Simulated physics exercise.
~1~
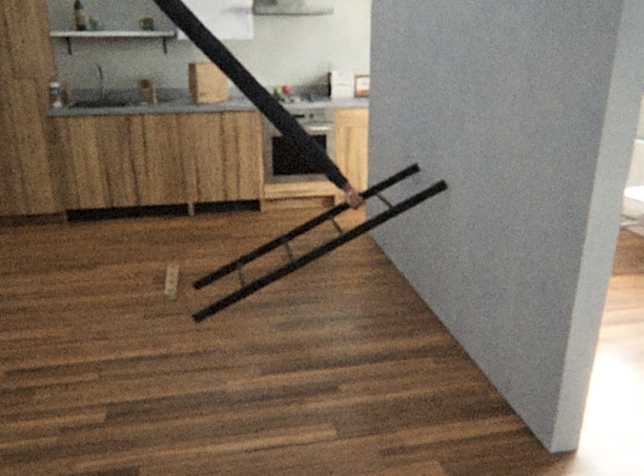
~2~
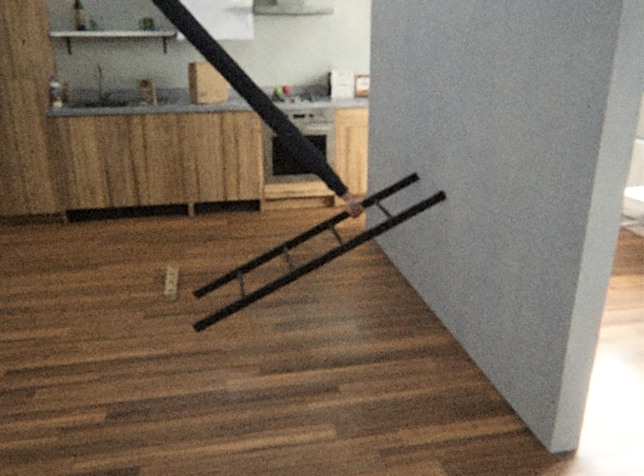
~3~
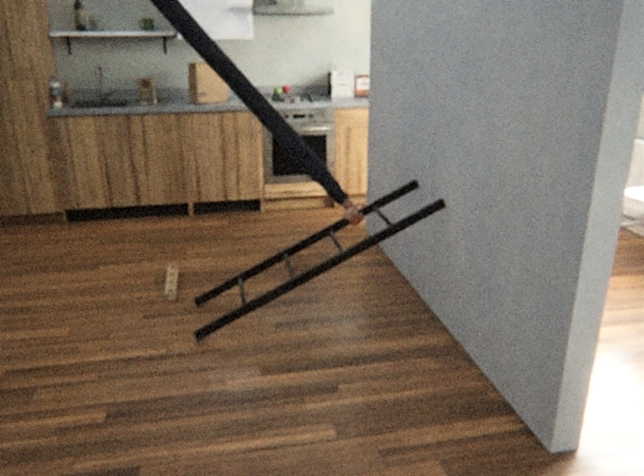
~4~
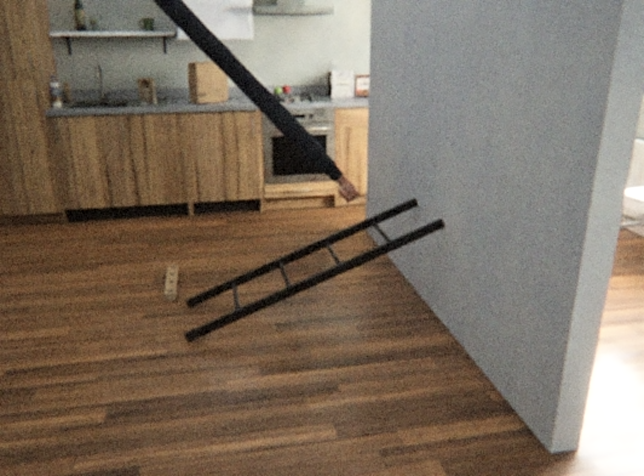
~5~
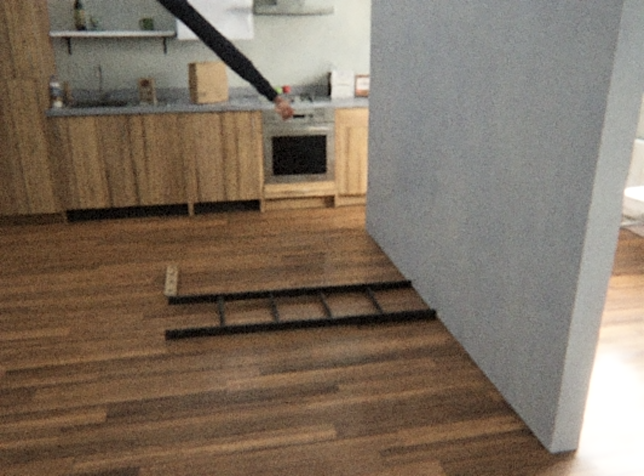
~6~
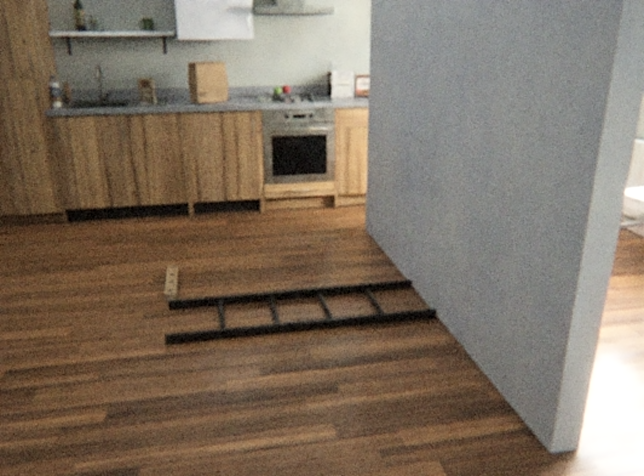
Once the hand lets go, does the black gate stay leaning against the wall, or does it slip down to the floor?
It slips down. The gate's feet give way and it ends up lying flat on the floor beside the wall.
